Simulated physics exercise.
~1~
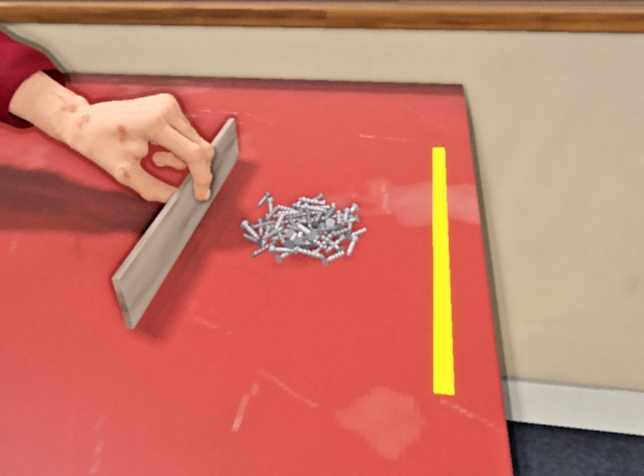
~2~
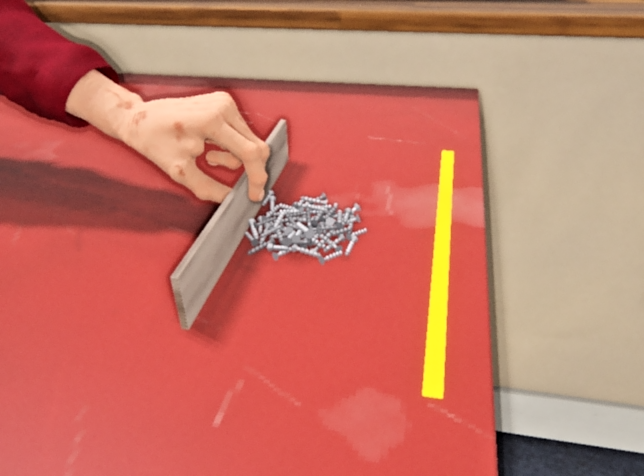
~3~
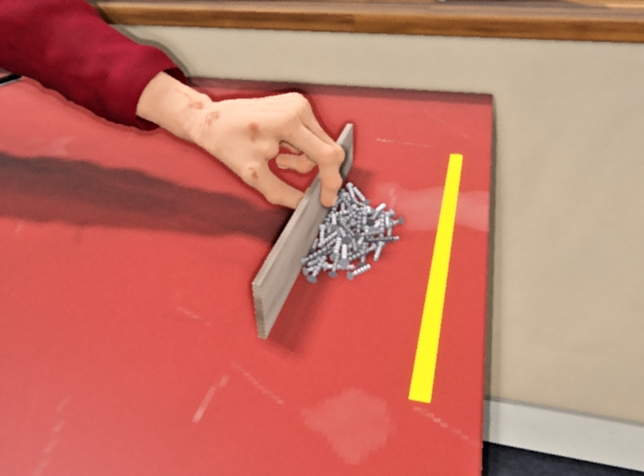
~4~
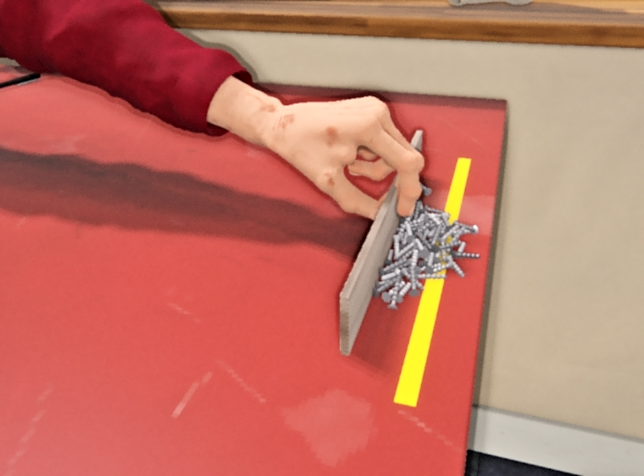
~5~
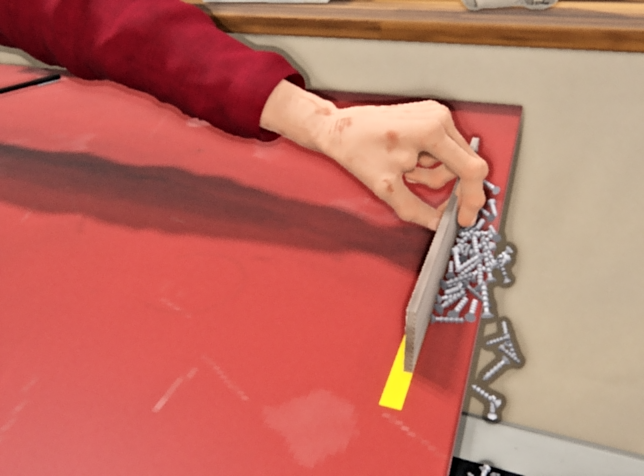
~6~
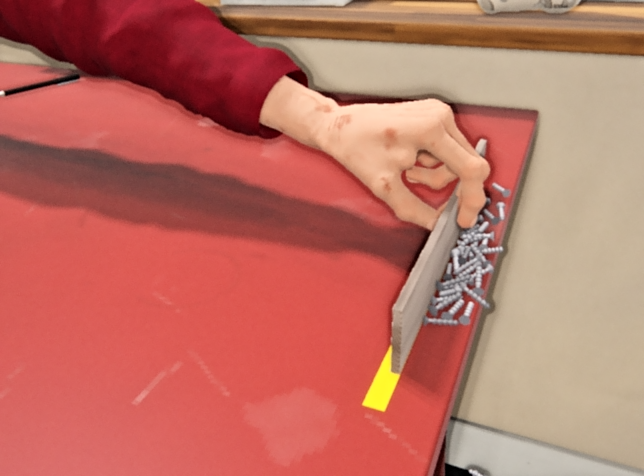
A hand pushes screws rightward with a wooden strip until some drop off the red table's edge.
